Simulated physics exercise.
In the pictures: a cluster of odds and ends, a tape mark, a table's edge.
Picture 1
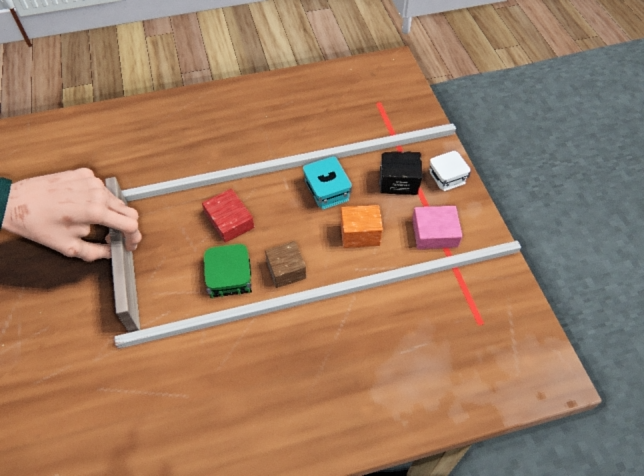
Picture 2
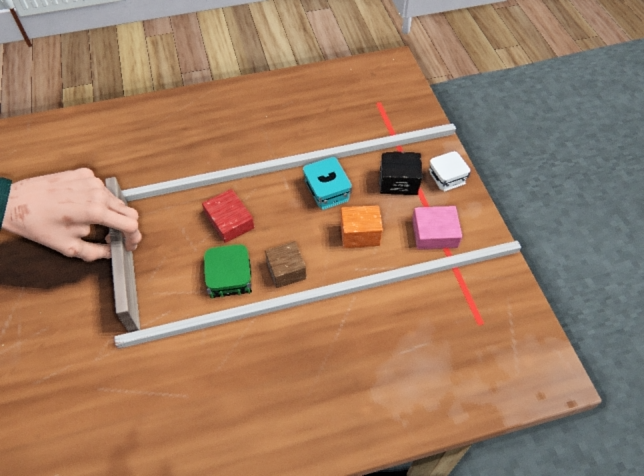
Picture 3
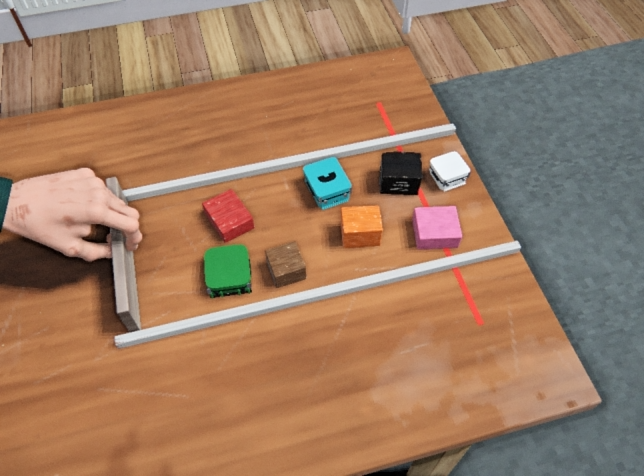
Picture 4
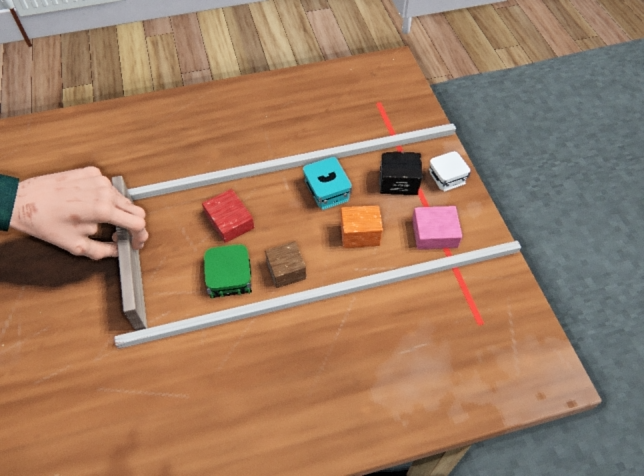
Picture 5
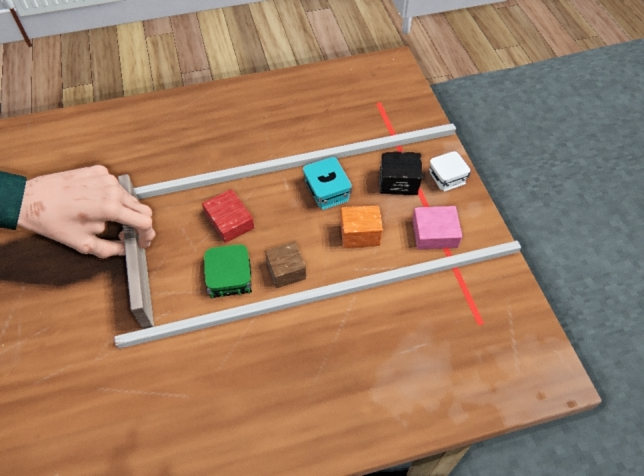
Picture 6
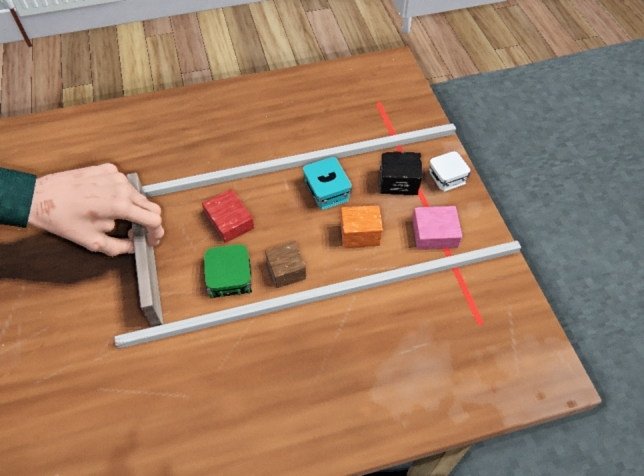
On a wooden tabletop, small coloured blocks and cases sit between two pale rails, with a red line crossing near the right end. A hand grips a grey board at the left, at first barely moving, then slides it slightly rightward between the rails, while the objects stay still.
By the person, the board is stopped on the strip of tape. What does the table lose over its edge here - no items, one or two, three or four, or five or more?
The push is going to clear three or four off the end.
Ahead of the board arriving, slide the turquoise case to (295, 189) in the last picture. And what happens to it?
It is still up.
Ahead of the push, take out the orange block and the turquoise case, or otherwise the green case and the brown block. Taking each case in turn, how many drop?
Counts - first: 2; second: 2.
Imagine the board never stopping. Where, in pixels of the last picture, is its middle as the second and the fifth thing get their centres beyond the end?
At the first moment about (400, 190), at the next about (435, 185).
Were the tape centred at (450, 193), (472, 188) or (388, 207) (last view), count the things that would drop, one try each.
The counts would be 6, 8 and 1.
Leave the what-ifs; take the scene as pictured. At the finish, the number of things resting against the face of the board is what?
2 end up touching it.
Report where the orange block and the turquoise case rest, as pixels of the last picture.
Approximately (480, 184) for one, approximately (457, 156) for the other.
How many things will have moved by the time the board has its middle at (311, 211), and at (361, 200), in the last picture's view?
The number moved is 5 and then 8.
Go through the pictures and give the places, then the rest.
The first picture shows white case (448, 172); pink block (437, 228); black box (400, 173); board (122, 252); tape (423, 199).
The second picture shows pink block (437, 228); green case (228, 271).
The third picture shows black box (400, 173); turquoise case (327, 184).
The fourth picture shows white case (448, 172); orange block (361, 227).
The fifth picture shows pink block (437, 228); board (135, 249).
The sixth picture shows white case (448, 172); pink block (437, 228); black box (400, 173); board (144, 247); tape (423, 199).
Early on, none off yet; white case at rest near (448, 172); pink block at rest near (437, 228); black box at rest near (400, 173).
Finally, the number that fall off is three or four; lost, black box, pink block and white case.
